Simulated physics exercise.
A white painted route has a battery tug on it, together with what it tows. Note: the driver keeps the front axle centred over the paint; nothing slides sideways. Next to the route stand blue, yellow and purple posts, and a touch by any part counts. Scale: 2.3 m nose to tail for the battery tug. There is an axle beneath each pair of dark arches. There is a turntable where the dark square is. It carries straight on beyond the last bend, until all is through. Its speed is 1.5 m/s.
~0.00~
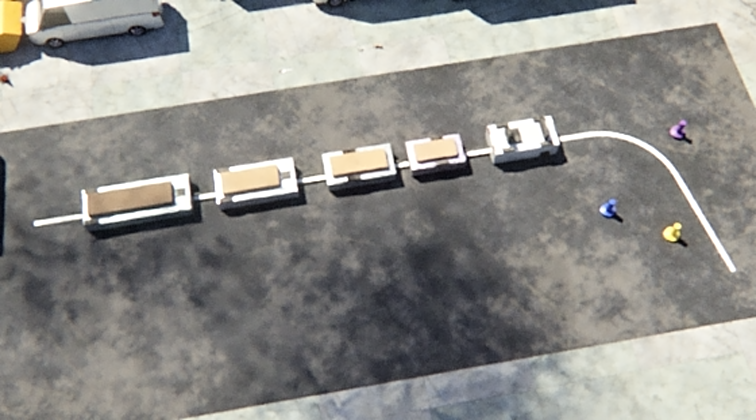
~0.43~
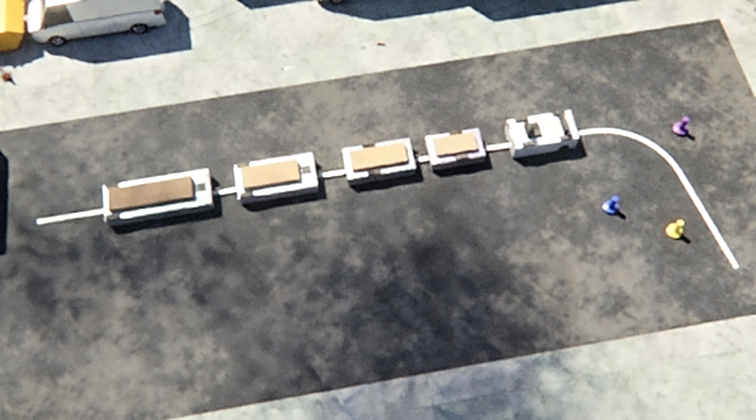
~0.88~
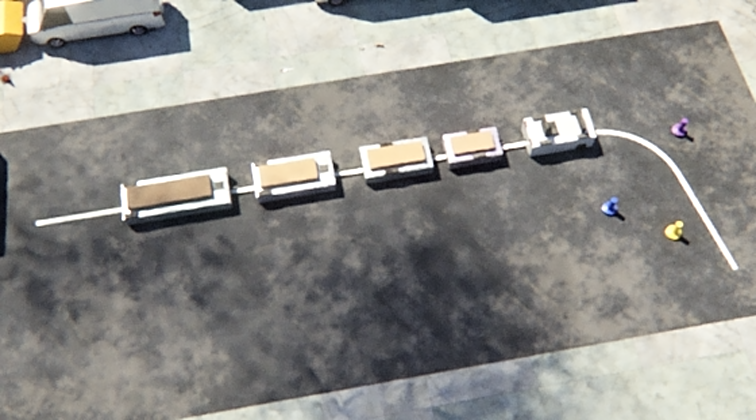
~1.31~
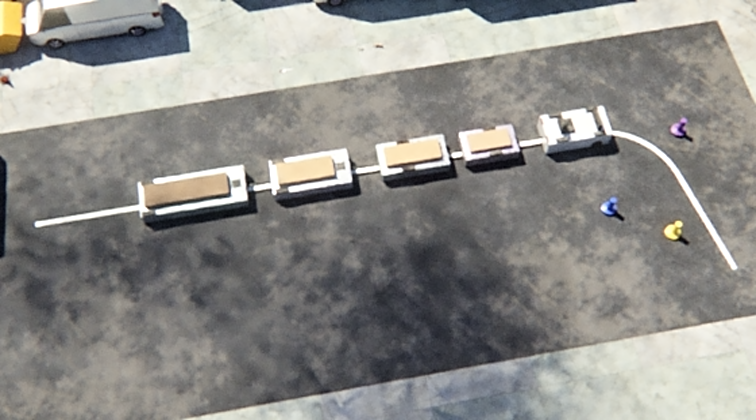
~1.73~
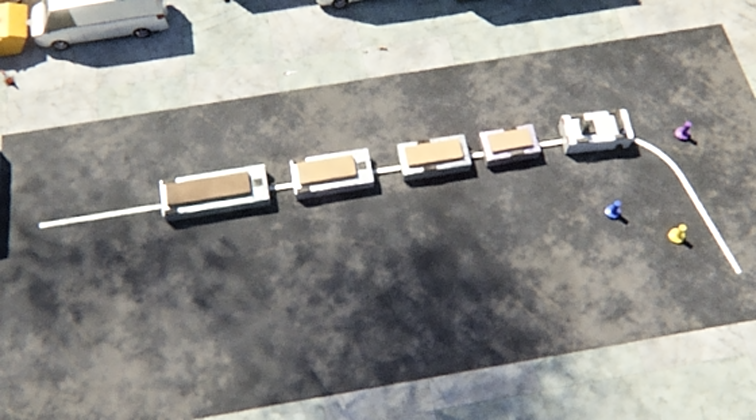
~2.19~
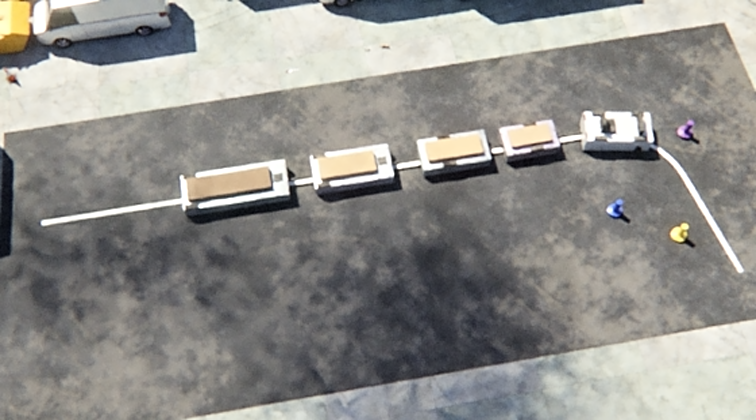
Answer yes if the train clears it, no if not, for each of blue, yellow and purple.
Blue: No, yellow: No, purple: Yes.
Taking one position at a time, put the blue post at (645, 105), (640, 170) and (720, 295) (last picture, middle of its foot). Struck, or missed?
Results in order - no collision, collision, collision.
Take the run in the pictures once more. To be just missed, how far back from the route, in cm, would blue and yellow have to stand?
Roughly blue 15, yellow 95.
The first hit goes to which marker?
The yellow one is first.
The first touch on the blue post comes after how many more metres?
Contact happens once about 16.0 m more has been driven.
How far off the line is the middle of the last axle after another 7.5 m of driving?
Roughly 0 centimetres from the line.
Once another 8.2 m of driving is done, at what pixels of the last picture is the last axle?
Roughly pixel (391, 159).
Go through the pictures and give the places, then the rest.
Nose (551, 131); last axle (91, 206); still straight; blue (609, 208), yellow (673, 232), purple (679, 130); 4 trailers, in the first picture.
Nose (570, 125); last axle (112, 201); still straight, in the second picture.
Nose (587, 123); last axle (131, 200); still straight, in the third picture.
Nose (603, 121); last axle (148, 198); still straight, in the fourth picture.
Nose (625, 124); last axle (170, 196); turned 4°, in the fifth picture.
Nose (647, 127); last axle (191, 191); turned 11°; blue (616, 208), yellow (681, 233), purple (686, 130), in the sixth picture.
After 3.0 s, the last axle is at (223, 186) of the last picture, on the line; purple has been passed with 20 cm to spare.
After 9.0 s, the last axle is at (438, 152) of the last picture, on the line; the second trailer has hit yellow.
After 13.1 s, the last axle is at (589, 167) of the last picture, 155 cm off the line; the fourth trailer has hit blue.
After 18.3 s, the last axle is out of the picture, 55 cm off the line; 2 of 3 struck in all.
